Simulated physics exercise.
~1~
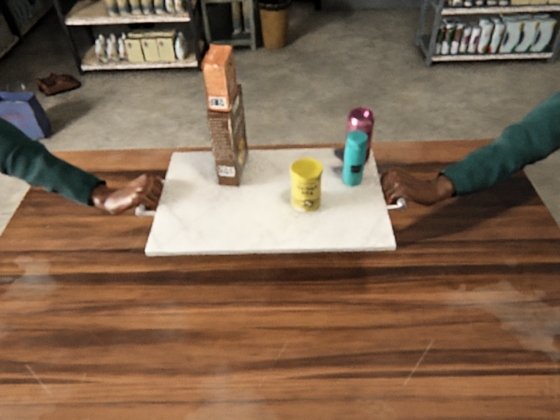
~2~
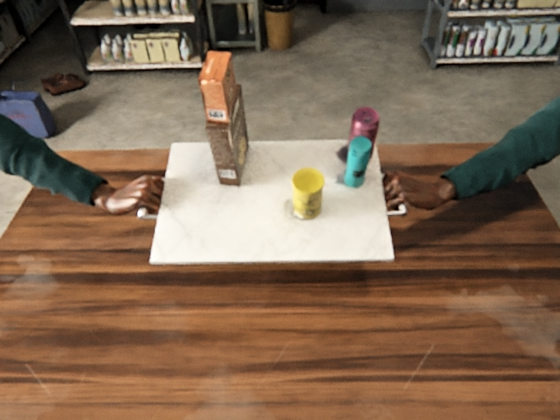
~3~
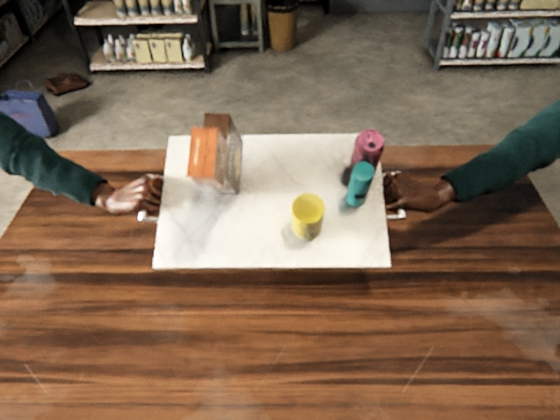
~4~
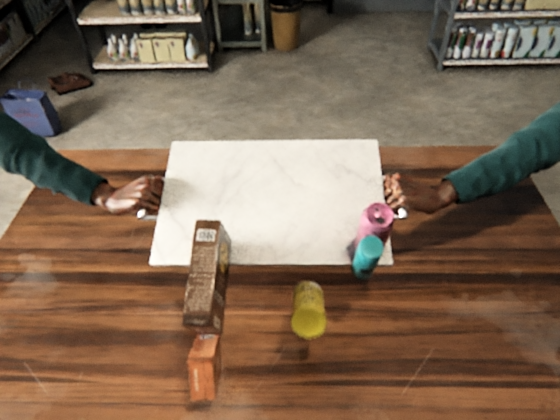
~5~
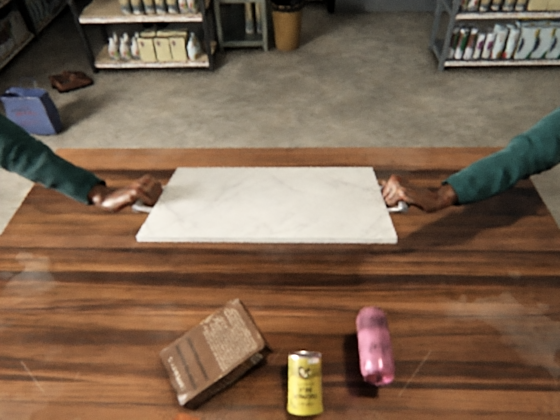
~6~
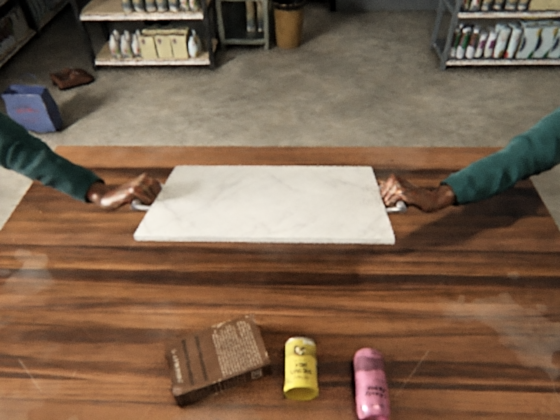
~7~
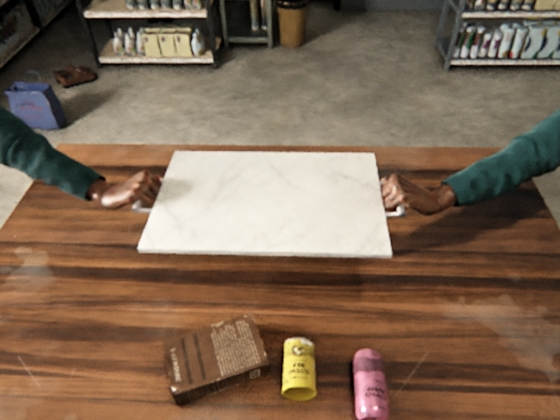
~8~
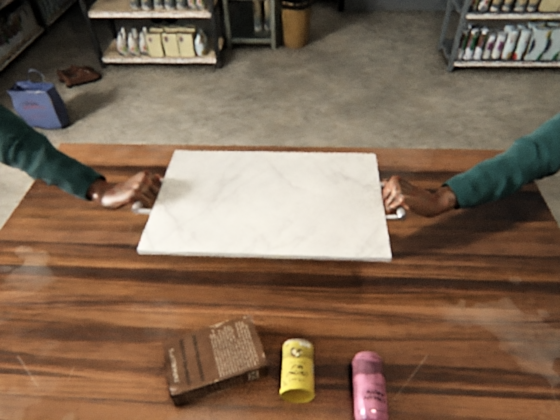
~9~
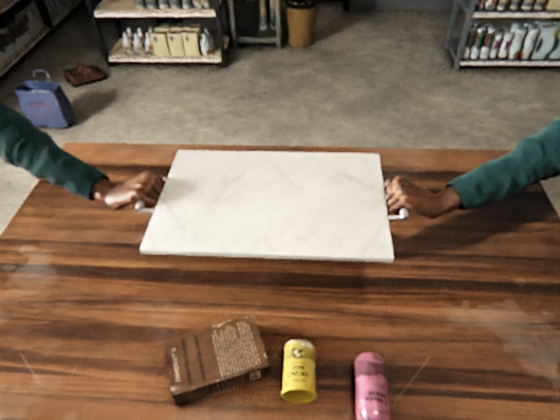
A white marble-patterned tray, gripped at either end by two green-sleeved hands, is held over a striped wooden table, seen from above with storeroom shelves behind. An orange carton sits atop a brown packet at left, a yellow tin stands near the middle, and a pink can and turquoise shaker stand at right. The tray tips toward the viewer, and the stack topples forward. The packet, carton and tin leave the near edge, followed by the can and shaker. The tray then tilts away and ends empty, with the packet, tin and can lying still on the table.
